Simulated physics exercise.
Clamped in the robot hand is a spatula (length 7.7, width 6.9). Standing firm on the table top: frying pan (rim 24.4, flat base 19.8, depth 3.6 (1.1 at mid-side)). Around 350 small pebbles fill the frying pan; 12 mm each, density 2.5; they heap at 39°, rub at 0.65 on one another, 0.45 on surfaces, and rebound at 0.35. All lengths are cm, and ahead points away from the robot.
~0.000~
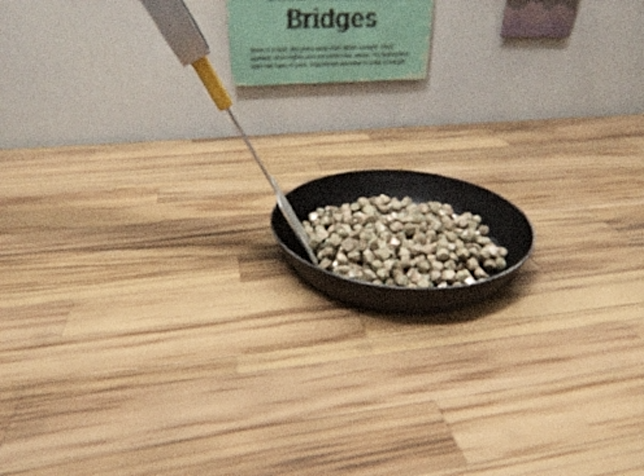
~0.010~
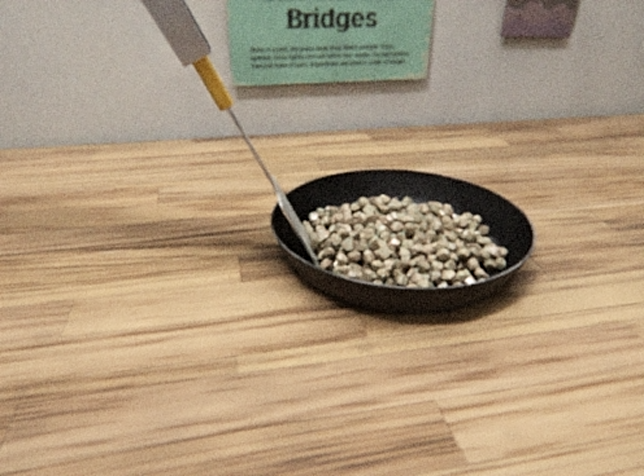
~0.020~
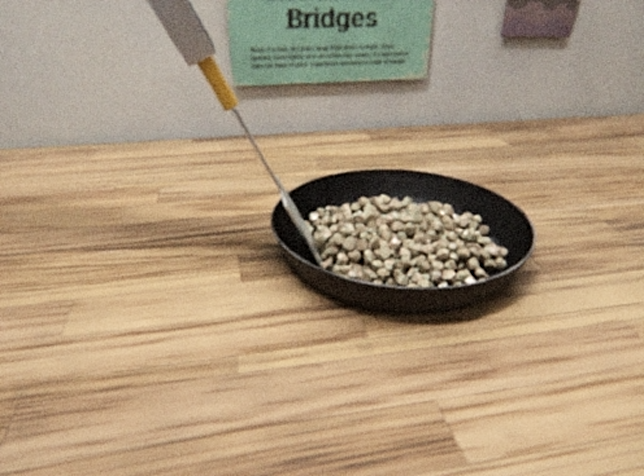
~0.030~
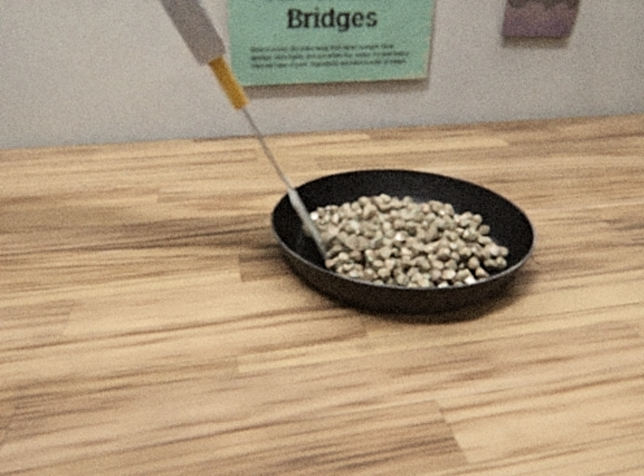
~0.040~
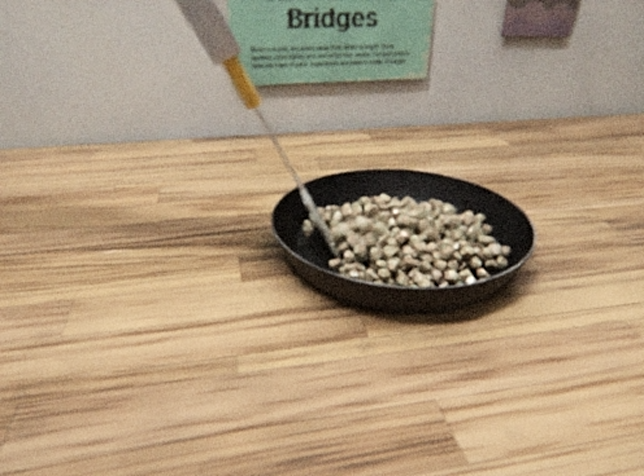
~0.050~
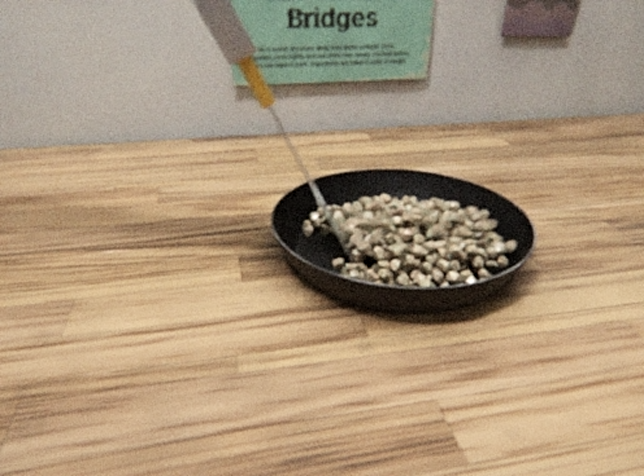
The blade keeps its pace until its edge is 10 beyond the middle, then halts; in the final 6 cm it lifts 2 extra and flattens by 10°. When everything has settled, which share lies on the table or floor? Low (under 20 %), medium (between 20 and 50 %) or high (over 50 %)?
Answer: Medium; between 20 and 50 % of the small pebbles finish on the table or floor.
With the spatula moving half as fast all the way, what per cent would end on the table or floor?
It would be near 30 per cent.
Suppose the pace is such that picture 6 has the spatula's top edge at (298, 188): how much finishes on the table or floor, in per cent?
About 30 per cent.
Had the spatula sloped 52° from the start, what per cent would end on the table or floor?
In that case some 35 per cent.
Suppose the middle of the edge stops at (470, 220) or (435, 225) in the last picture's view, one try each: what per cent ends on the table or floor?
Some 20 and 5 per cent.
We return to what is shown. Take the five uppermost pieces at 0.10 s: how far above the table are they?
About 6 cm.
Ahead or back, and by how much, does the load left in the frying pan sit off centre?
About 2.5 cm ahead.
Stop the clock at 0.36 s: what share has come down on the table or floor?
About 25 per cent.
After 0.10 s, sloping 64°, highest piece 6 above the table; 352 in the frying pan.
After 0.14 s, sloping 62°, highest piece 8 above the table; 348 in the frying pan, 4 on the blade or in flight.
After 0.36 s, sloping 54°, highest piece 9 above the table; 232 in the frying pan, 87 on the table or floor, 33 on the blade or in flight.
After 1.41 s, sloping 54°, highest piece 4 above the table; 232 in the frying pan, 120 on the table or floor.
In the end, 232 in the frying pan, 120 on the table or floor. That is 34 % on the table or floor.
